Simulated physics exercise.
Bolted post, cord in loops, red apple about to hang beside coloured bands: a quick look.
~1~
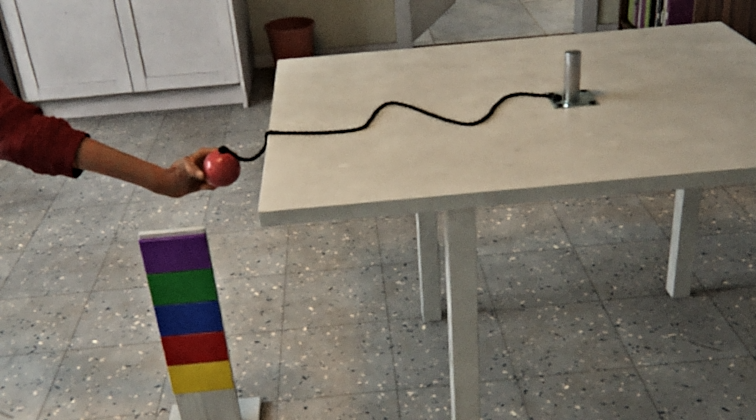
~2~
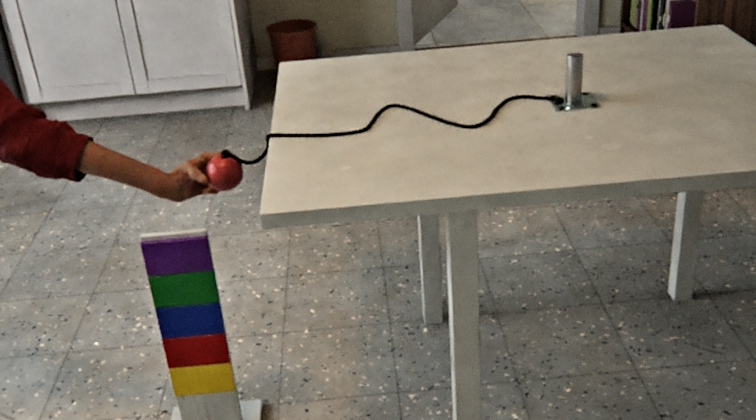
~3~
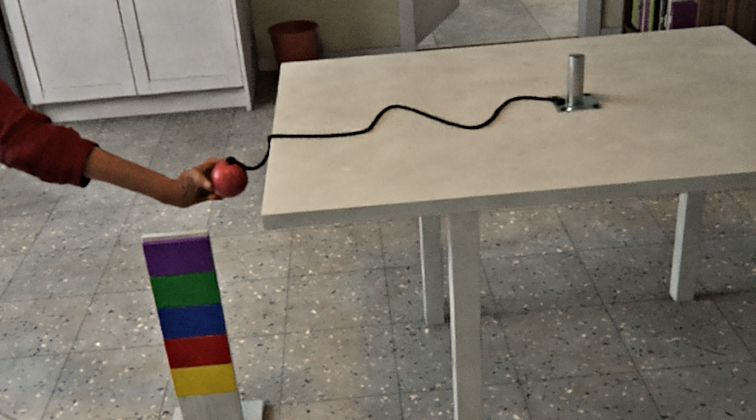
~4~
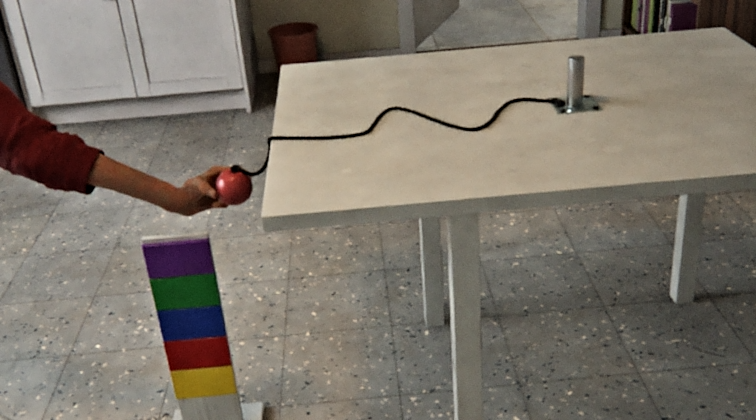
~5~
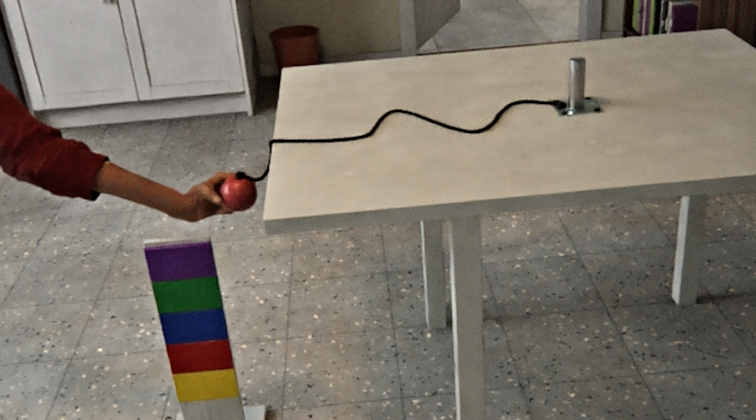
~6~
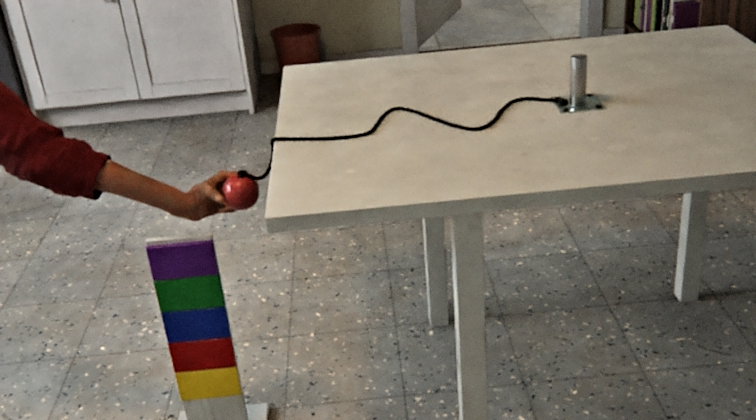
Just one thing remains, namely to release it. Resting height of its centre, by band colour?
Blue.
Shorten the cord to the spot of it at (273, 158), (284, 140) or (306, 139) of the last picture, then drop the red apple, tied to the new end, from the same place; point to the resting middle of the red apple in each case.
The pixels are (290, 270), (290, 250) and (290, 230), in the order of the tries.
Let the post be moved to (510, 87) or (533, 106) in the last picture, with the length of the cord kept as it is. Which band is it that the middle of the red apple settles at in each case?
First try: Red; second try: Red.
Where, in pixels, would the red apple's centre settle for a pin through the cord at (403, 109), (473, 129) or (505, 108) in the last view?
First near (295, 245), then near (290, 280), then near (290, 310).
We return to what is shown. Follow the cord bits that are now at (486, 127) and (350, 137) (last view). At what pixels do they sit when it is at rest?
First near (440, 118), second near (279, 178).
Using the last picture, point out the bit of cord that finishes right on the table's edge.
The piece you want is at about (376, 126).
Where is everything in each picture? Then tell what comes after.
In the first picture, red apple (222, 168); purple (175, 255); green (182, 288); blue (188, 319); red (195, 349); yellow (201, 378).
In the second picture, red apple (224, 172); cord through (523, 97) (482, 124) (415, 111) (371, 123) (295, 136).
In the third picture, red apple (229, 179).
In the fourth picture, red apple (234, 187); cord through (524, 100) (483, 127) (417, 113) (373, 126) (297, 138).
In the fifth picture, red apple (239, 193).
In the sixth picture, red apple (241, 192); cord through (527, 99) (486, 127) (419, 113) (375, 126) (300, 139).
Early on, apple near (325, 308); level with blue.
Midway, apple near (283, 313); level with blue.
Finally, apple near (297, 313); level with blue. The cord holds its middle at blue.
